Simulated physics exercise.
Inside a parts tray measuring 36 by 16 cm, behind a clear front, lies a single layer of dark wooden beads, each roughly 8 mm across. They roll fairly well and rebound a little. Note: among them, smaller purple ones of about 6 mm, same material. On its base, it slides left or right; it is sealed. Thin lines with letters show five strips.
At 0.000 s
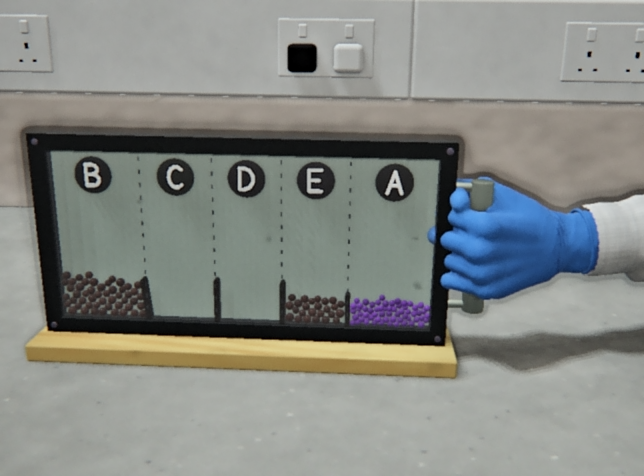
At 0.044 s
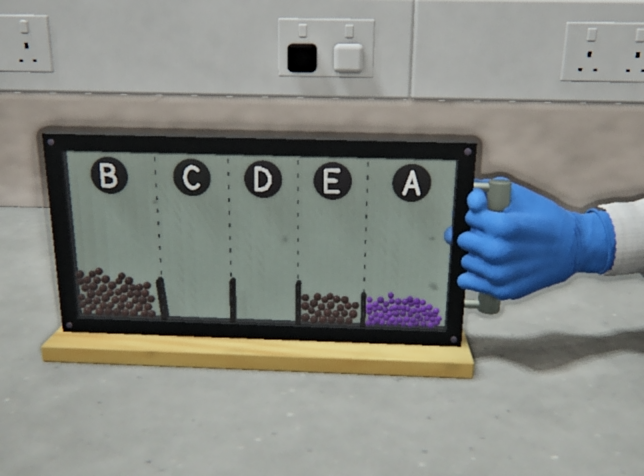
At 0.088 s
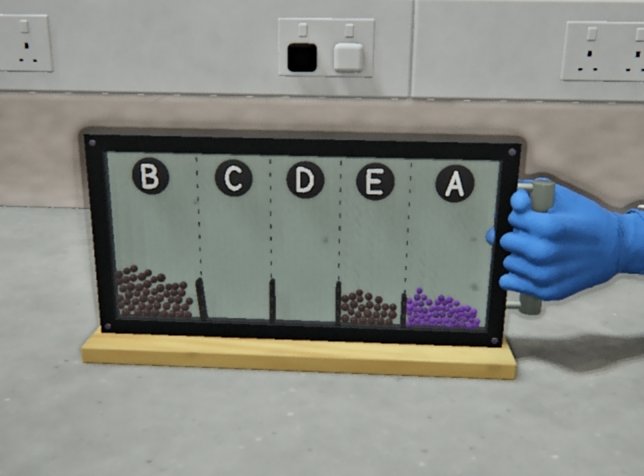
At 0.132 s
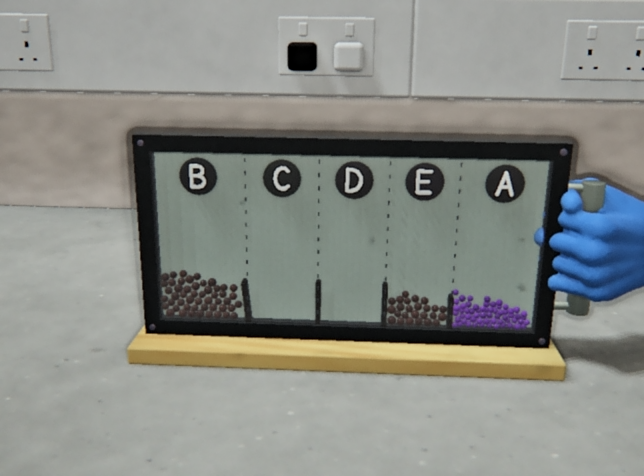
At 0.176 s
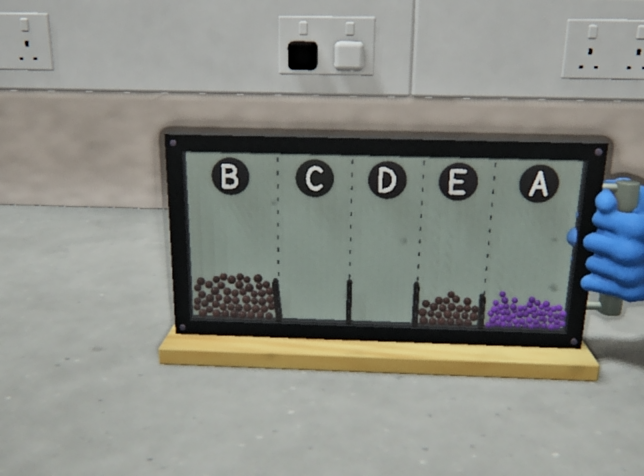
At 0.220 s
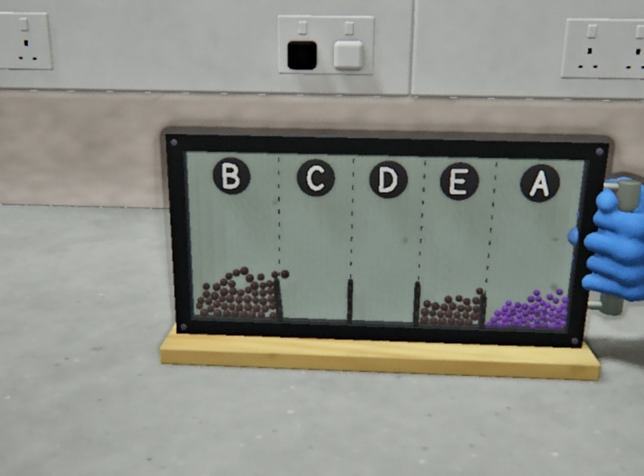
On a grey worktop below wall sockets, a blue-gloved hand slides a clear-fronted tray with lettered sections to the right; the dark beads and smaller purple ones shift in their sections, while the two sections between stay empty.
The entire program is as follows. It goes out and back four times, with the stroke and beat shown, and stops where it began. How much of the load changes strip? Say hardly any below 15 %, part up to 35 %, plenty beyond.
I'd put it at a medium amount.
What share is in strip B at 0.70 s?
I'd guess near 30 in a hundred.
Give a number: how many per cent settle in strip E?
Roughly 20 percent of the load.
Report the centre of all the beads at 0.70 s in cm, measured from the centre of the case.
Roughly 4 centimetres to the right and 6 centimetres below.
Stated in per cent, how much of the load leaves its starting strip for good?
Around 20 percent.
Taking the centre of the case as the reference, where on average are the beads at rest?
Right: About 2 cm; below: About 7 cm.
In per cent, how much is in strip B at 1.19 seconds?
The share there is near 25 %.
After 0.70 s, it is 6 cm to the right; A 40 %, B 30 %, C 5 %, E 20 %; 10 % have changed strip.
After 1.19 s, it is at its start; A 40 %, B 25 %, C 10 %, E 20 %; 15 % have changed strip.
After 1.60 s, it is at its start; A 40 %, B 25 %, C 10 %, D 5 %, E 20 %; 20 % have changed strip.
At rest by 2.4 s, it is at its start; A 40 %, B 25 %, C 10 %, D 5 %, E 20 %; 20 % have changed strip.
